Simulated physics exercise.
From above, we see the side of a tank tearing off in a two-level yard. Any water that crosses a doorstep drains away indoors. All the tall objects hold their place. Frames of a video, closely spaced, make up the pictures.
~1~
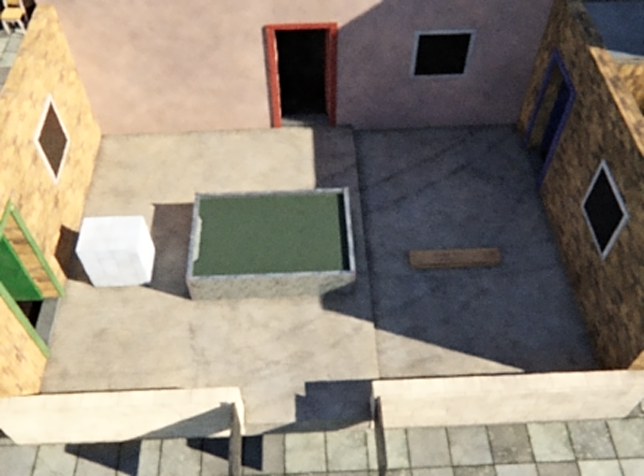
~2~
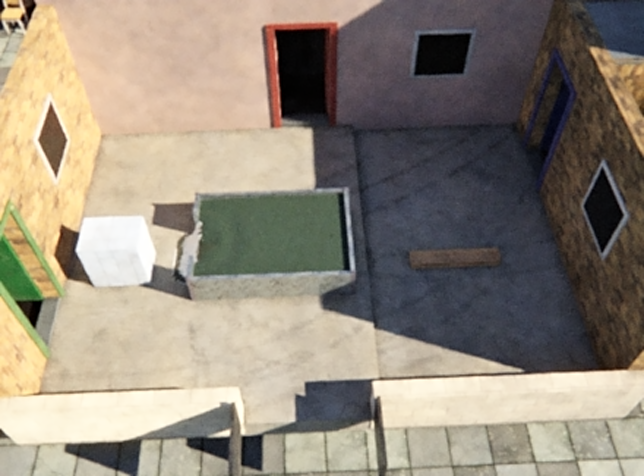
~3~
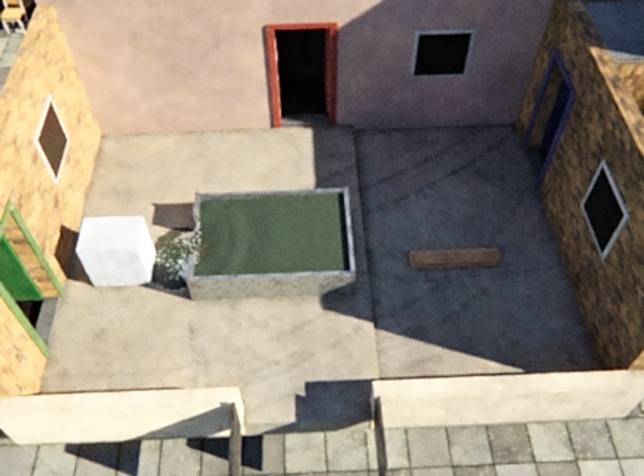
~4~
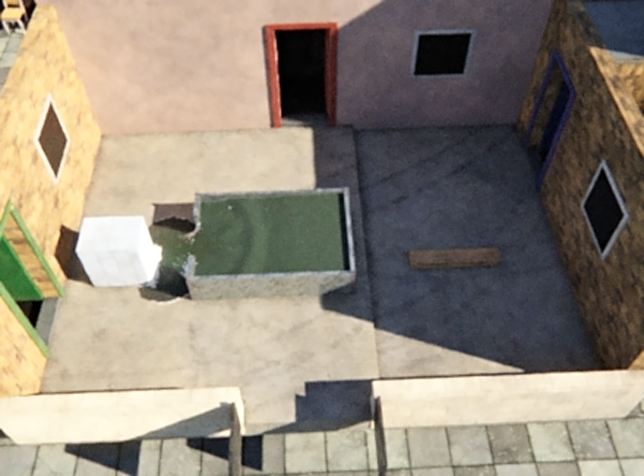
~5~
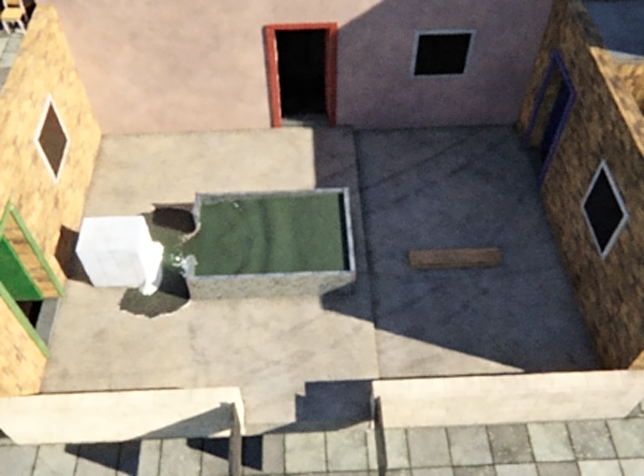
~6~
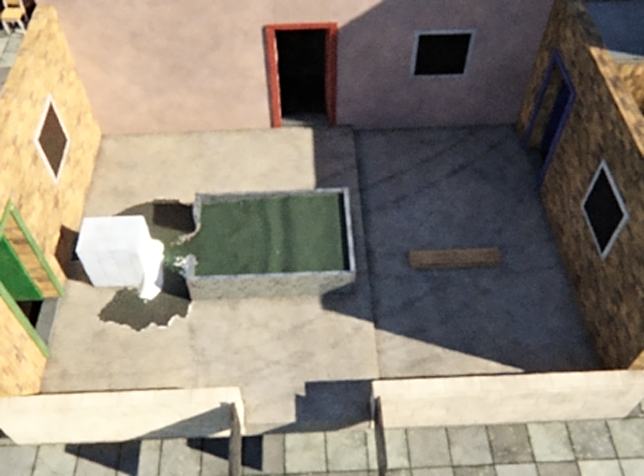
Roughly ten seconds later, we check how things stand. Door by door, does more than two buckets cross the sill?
In order: The red door gets two buckets or fewer. The blue door gets two buckets or fewer. The green door gets over two buckets.
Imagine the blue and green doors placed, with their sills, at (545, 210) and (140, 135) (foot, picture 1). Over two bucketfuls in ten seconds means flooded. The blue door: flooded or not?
Well, the blue door doesn't reach it, as it turns out.
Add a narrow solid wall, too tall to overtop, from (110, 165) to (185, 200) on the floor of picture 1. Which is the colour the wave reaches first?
I'd say the green door is first.
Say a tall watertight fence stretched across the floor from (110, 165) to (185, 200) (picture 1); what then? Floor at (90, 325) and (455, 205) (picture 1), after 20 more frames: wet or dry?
Submerged, then untouched.
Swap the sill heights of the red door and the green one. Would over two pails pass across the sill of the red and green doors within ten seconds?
Red door: Within bounds. Green door: Within bounds.
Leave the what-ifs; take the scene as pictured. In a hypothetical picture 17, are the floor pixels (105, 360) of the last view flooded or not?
Lab note - point status: Swamped.
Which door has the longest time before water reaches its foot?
I pick the blue one.
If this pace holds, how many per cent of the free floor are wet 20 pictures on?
Around 35 percent, give or take.
A moment on, water covers 15 % of the floor; the red door not reached, the blue door not reached, the green door not reached.
Next, water covers 25 % of the floor; the red door not reached, the blue door not reached, the green door wet at the sill, nothing in.
Then, water covers 35 % of the floor; the red door not reached, the blue door not reached, the green door wet at the sill, nothing in.
Later, water covers 60 % of the floor; the red door wet at the sill, nothing in, the blue door not reached, the green door under two buckets in.
In the end, water covers 90 % of the floor; the red door wet at the sill, nothing in, the blue door wet at the sill, nothing in, the green door over two buckets in.
